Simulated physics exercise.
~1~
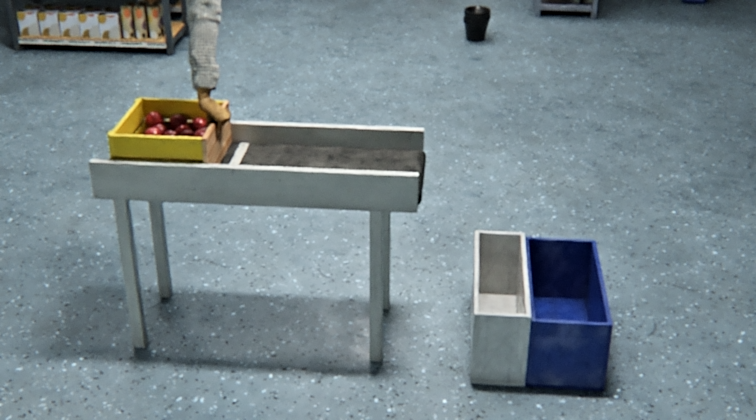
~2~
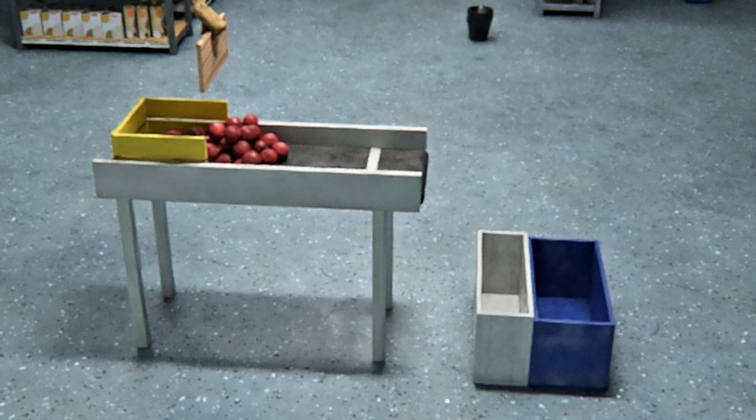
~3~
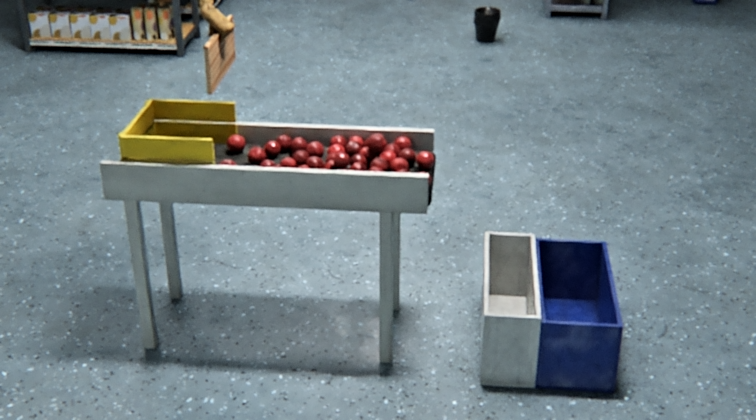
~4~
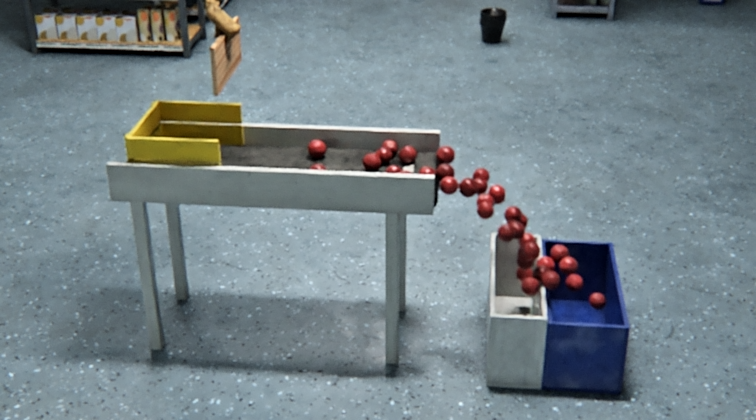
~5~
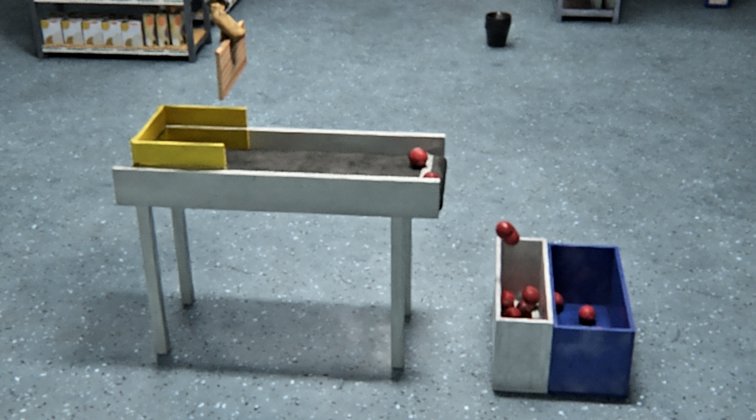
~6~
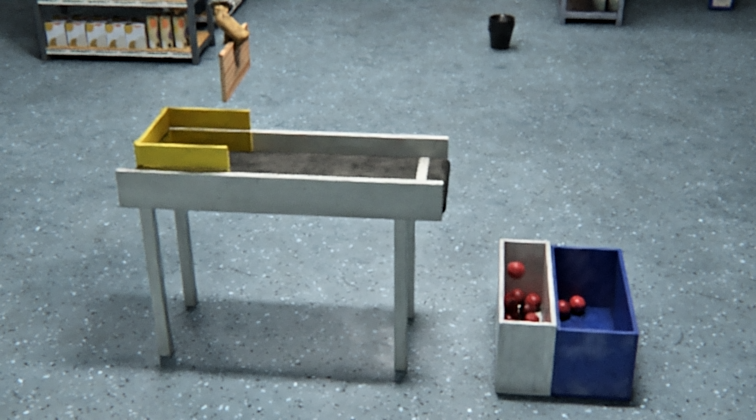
A hand lifts a gate and red apples ride a belt right, dropping into white and blue tubs.
